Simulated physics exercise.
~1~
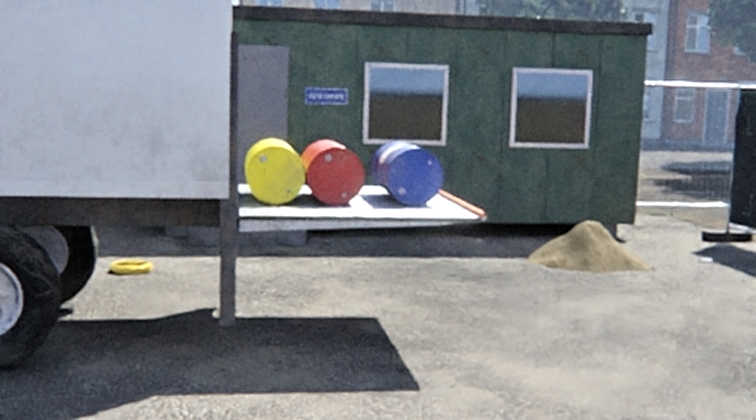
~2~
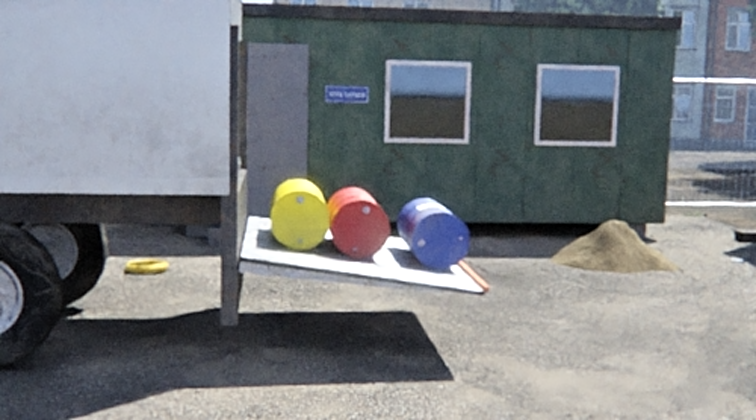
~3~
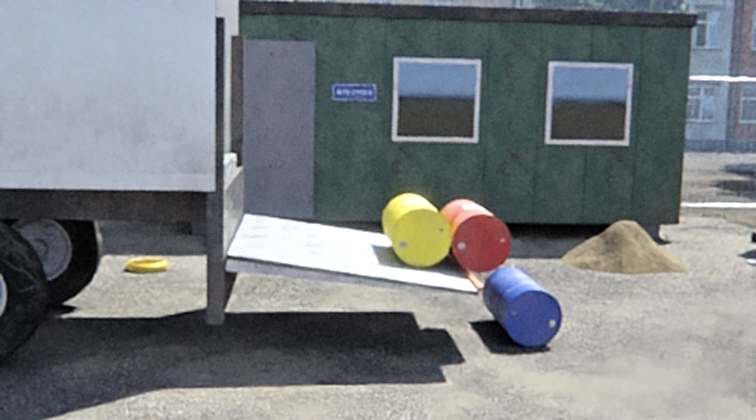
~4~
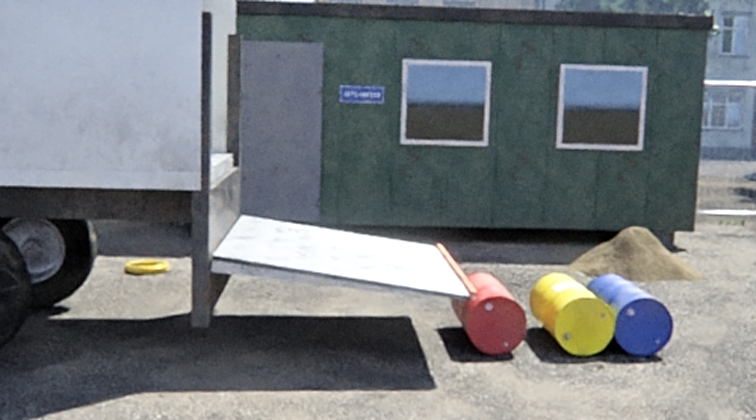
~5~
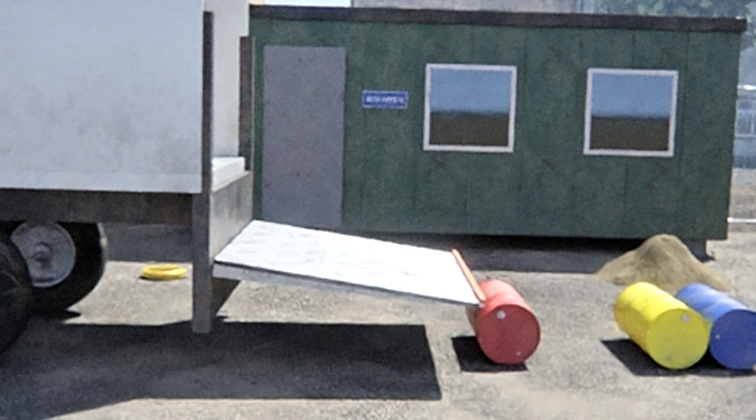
The video shows yellow, red and blue drums on a truck's tail-lift, which lowers and tilts down to the right, sending them rolling off, blue first. All three end on the ground, red beside the plate's edge, yellow and blue farther right.
